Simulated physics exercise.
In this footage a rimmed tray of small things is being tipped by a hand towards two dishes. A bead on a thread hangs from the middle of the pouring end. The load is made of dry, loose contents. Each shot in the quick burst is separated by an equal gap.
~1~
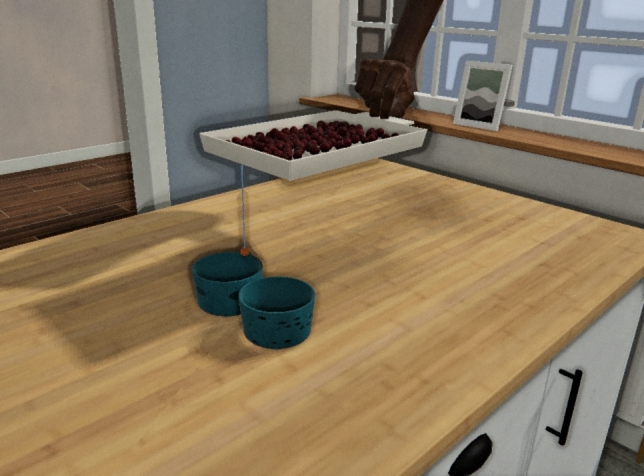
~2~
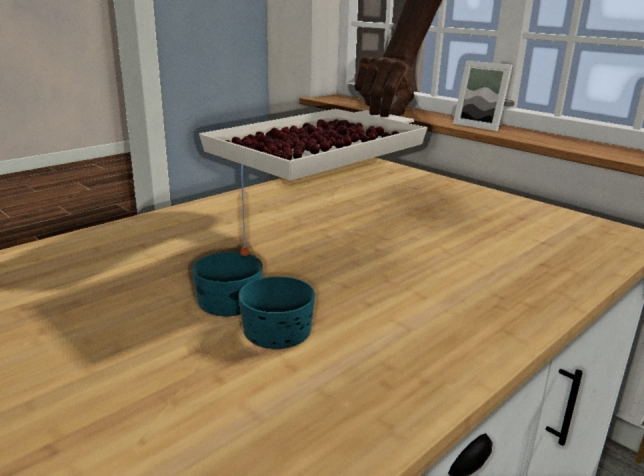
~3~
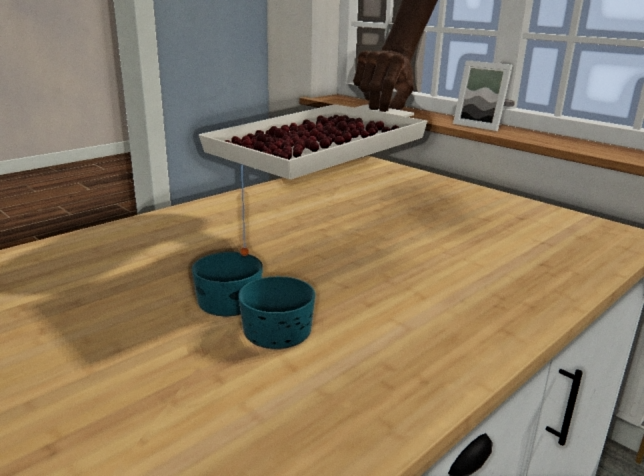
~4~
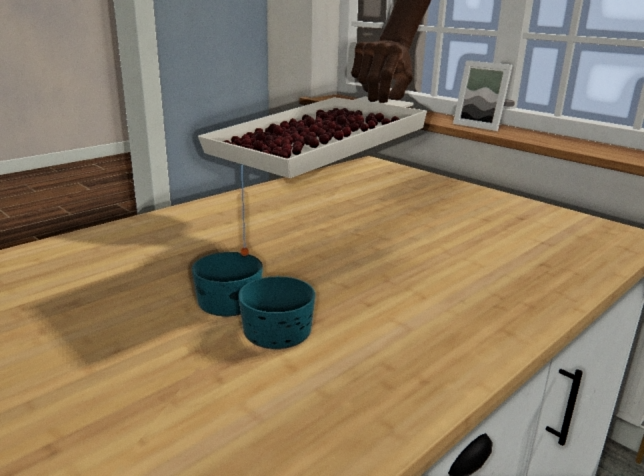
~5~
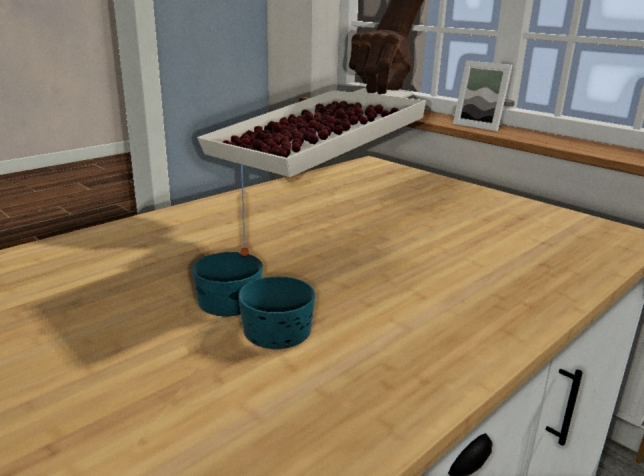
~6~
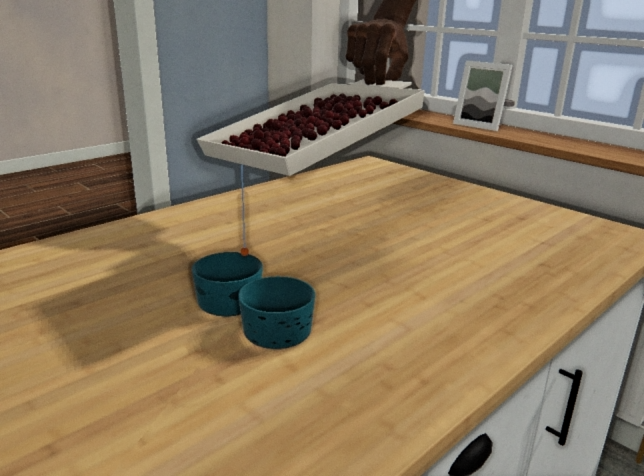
A hand slowly tilting a white tray of dried cherries slightly towards its left corner above two teal dishes on a wooden counter.
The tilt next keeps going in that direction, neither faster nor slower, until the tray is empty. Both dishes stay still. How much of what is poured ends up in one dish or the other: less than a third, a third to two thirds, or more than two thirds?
So the dishes end up with below a third of the load.
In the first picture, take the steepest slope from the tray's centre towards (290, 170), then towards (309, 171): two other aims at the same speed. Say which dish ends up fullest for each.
Respectively, the one at right and the one at right.
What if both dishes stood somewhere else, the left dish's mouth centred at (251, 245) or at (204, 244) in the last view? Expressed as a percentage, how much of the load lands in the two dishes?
That makes 0 per cent, followed by 30 per cent.
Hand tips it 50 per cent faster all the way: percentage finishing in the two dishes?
About 10 %.
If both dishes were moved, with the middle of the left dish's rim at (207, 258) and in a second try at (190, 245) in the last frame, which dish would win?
The one on the left side first, then the one on the left side.
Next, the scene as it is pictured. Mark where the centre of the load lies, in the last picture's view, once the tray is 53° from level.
Somewhere around pixel (254, 106) in the last picture.
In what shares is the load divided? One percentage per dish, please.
Looks like close to 10 % lands in the left dish and close to 0 % in the right one.
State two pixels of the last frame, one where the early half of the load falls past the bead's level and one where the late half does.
(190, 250), then (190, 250).
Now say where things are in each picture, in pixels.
In the first picture, corners of the pouring end at (204, 133) and (290, 160), level; middle of the load at (301, 139), dried cherries; left dish at (200, 292); right dish at (248, 322); bead on its thread at (245, 252).
In the second picture, corners of the pouring end at (204, 134) and (290, 160), level; middle of the load at (301, 138).
In the third picture, corners of the pouring end at (203, 134) and (289, 159), tipped barely, lowest at the left corner; middle of the load at (301, 136).
In the fourth picture, corners of the pouring end at (202, 136) and (288, 158), tipped a little, lowest at the left corner; middle of the load at (301, 132).
In the fifth picture, corners of the pouring end at (202, 137) and (287, 157), tipped a little, lowest at the left corner; middle of the load at (300, 128).
In the sixth picture, corners of the pouring end at (201, 138) and (286, 156), tipped a little, lowest at the left corner; middle of the load at (298, 124); left dish at (200, 292); right dish at (248, 322).
Soon, tray tipped steeply; all on the tray.
A while on, tray tipped right over; nearly all on the tray; a stray few outside both; a stray few in the air.
Towards the end, tray tipped past a quarter turn; a small part in the left dish; most outside both.
Finally, tray tipped past a quarter turn; none in the right dish; a small part in the left dish; most outside both.
